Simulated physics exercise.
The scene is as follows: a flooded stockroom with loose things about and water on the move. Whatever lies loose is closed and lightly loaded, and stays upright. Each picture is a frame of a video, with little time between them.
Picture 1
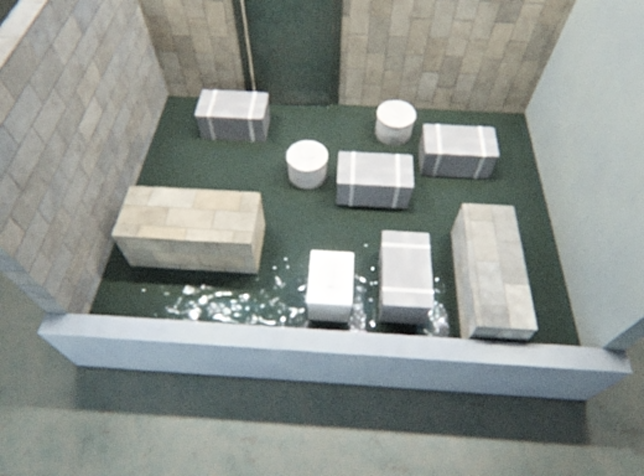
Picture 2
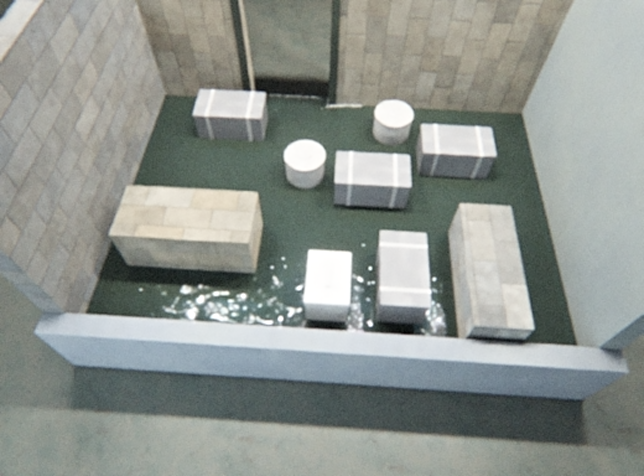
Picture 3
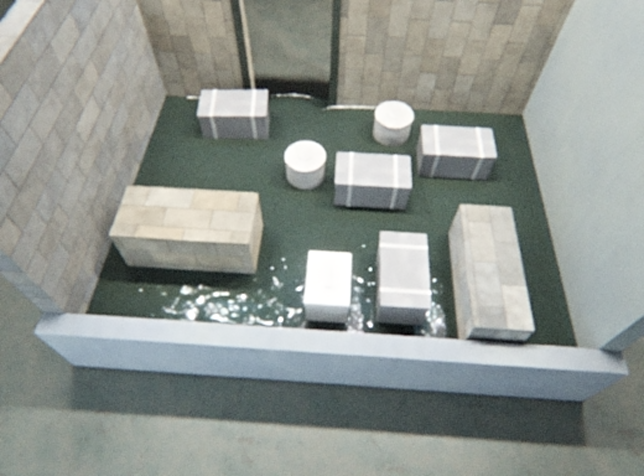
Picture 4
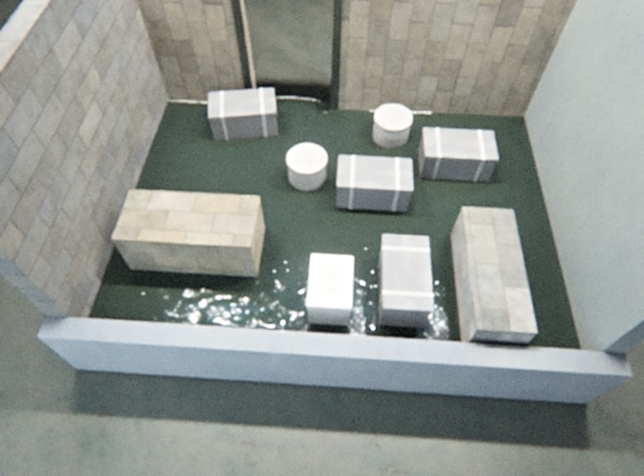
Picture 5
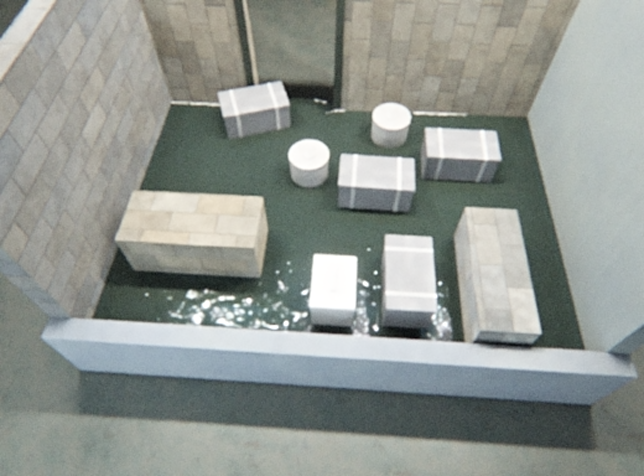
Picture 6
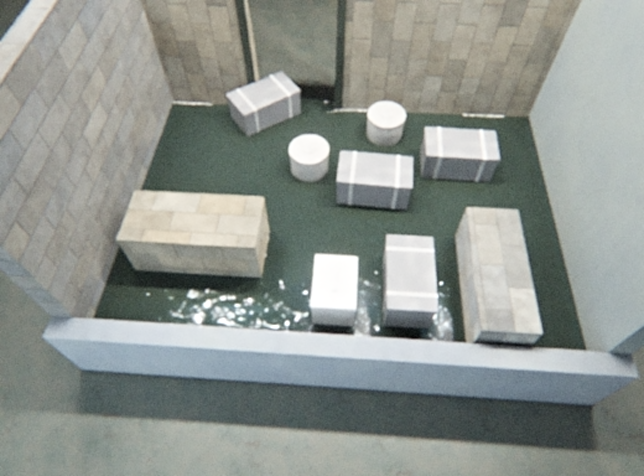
A stockroom with pale brick walls and a low pale front wall is seen from high in front, its floor under dark green water. Grey banded boxes, two white round tubs, a small white block and two large tan brick-patterned blocks stand about, with glints near the front. The doorway panel lightens, the back-left box drifts right and turns counterclockwise, and the rear tub shifts slightly left, while the view wavers faintly.
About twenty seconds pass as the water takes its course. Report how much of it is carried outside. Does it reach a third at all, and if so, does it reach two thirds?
Reaches two thirds.
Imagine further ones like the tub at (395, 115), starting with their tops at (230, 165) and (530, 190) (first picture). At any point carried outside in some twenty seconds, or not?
Escapes, remains.
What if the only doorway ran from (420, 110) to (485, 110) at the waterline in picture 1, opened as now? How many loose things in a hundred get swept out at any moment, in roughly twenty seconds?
I'd say some 60 in a hundred.
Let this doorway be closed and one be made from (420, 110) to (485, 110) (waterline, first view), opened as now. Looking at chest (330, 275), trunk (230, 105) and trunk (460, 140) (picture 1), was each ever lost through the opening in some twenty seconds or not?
Going through them, number one is held back, number two is held back and number three is flushed away.
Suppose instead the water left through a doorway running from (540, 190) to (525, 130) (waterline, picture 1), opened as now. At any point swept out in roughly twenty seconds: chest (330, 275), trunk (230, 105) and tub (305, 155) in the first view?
Remains, remains, escapes.
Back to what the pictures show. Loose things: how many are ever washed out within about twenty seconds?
Tally: 5.
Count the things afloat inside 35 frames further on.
So that is 2.
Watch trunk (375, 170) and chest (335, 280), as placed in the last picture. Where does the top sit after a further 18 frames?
(312, 104) and (330, 255), roughly.
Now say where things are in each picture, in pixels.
In the first picture, a trunk at (232, 104) floats; a tub at (307, 155) floats; 0 of 7 have shifted.
In the second picture, a trunk at (230, 104) floats; a tub at (305, 155), afloat; 0 of 7 have shifted.
In the third picture, a trunk at (233, 103), afloat, close to its start; a tub at (305, 156), afloat; 1 of 7 have shifted.
In the fourth picture, a trunk at (242, 102), afloat, close to its start; a tub at (307, 158) floats; 1 of 7 have shifted.
In the fifth picture, a trunk at (253, 99), afloat, close to its start; a tub at (309, 154) floats, close to its start; 3 of 7 have shifted.
In the sixth picture, a trunk at (263, 92) floats, a stride from its start; a tub at (309, 149) floats, close to its start; 4 of 7 have shifted.
A moment on, 1 of 7 are out; 6 afloat.
Next, 3 of 7 are out; 4 afloat.
Later, 5 of 7 are out; 2 afloat.
In the end, 5 of 7 are out; 2 afloat.
